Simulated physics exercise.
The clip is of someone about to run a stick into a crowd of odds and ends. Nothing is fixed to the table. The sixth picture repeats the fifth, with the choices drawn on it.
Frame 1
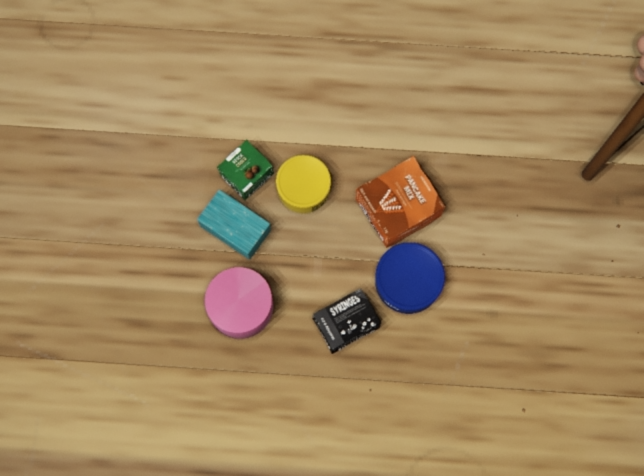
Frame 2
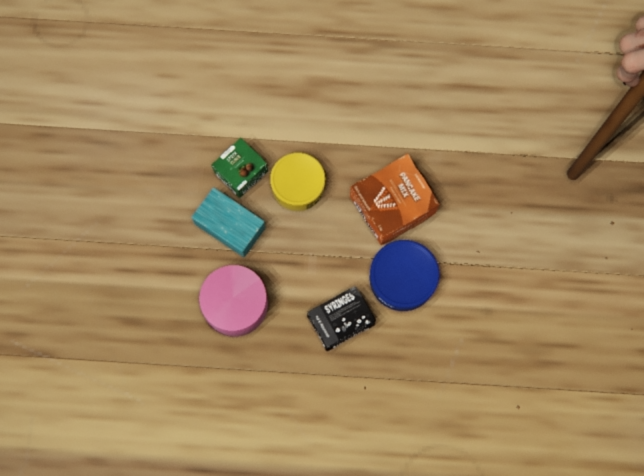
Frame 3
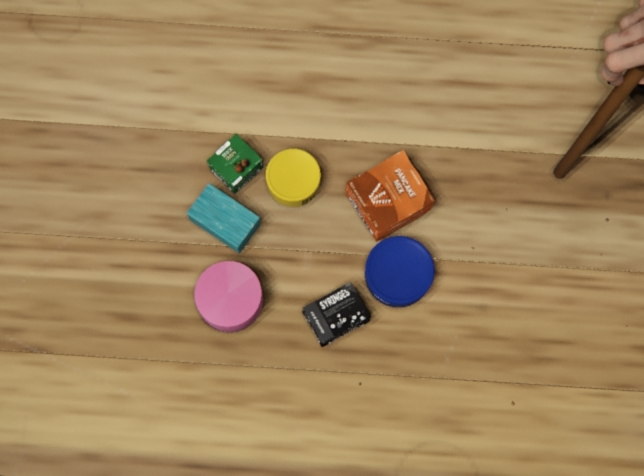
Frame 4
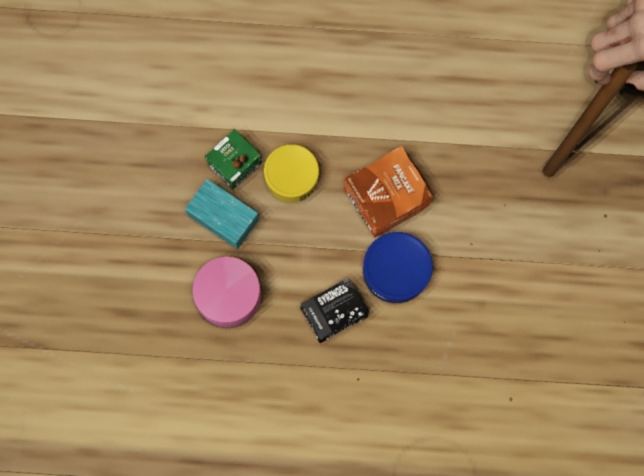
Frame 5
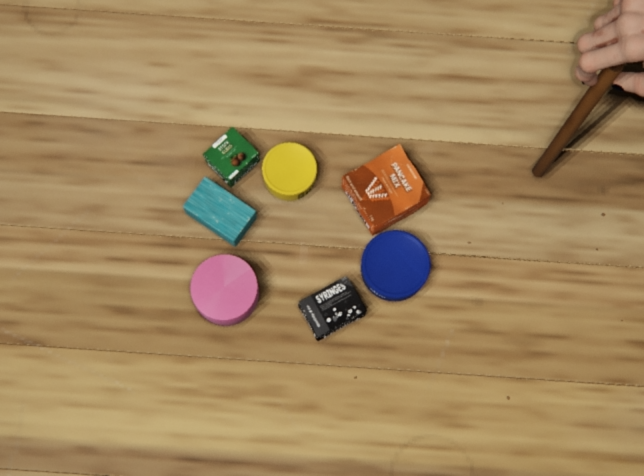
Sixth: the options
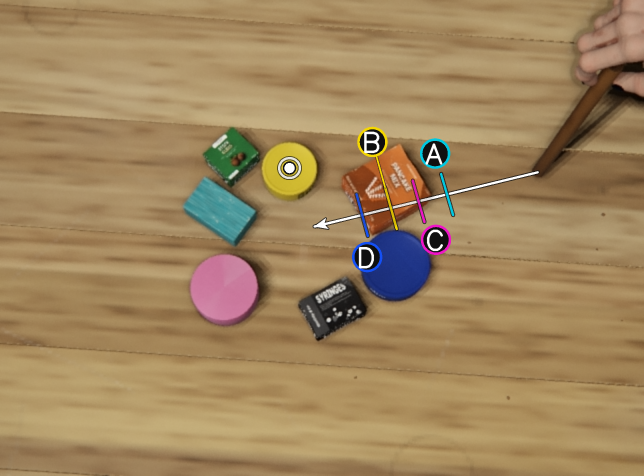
On a pale wooden surface, a yellow jar, a blue jar, a pink tin, a turquoise block and green, orange and black packages sit in a loose ring. A brown stick edges in from the right, a hand coming into view behind it, while the whole scene drifts slightly left and up.
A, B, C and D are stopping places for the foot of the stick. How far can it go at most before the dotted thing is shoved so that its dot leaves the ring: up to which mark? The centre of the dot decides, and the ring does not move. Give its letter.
B.
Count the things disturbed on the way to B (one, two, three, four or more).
In all, one.
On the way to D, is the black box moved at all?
No.
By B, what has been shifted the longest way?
The orange packet has gone farthest.
On the marked copy, A at (447, 195); B at (391, 208); C at (419, 202); D at (362, 215); the arrow from (538, 172) to (314, 227); the white dot at (290, 168).
Following B. Soon after the start, foot of the stick (483, 186).
Later, foot of the stick (430, 199).
In the end, foot of the stick (391, 208); orange packet (350, 193); the dot is still in its ring.
As for the rest, A keeps the dot in but is short; C keeps the dot in but is short; D shifts the dotted thing to (275, 160).
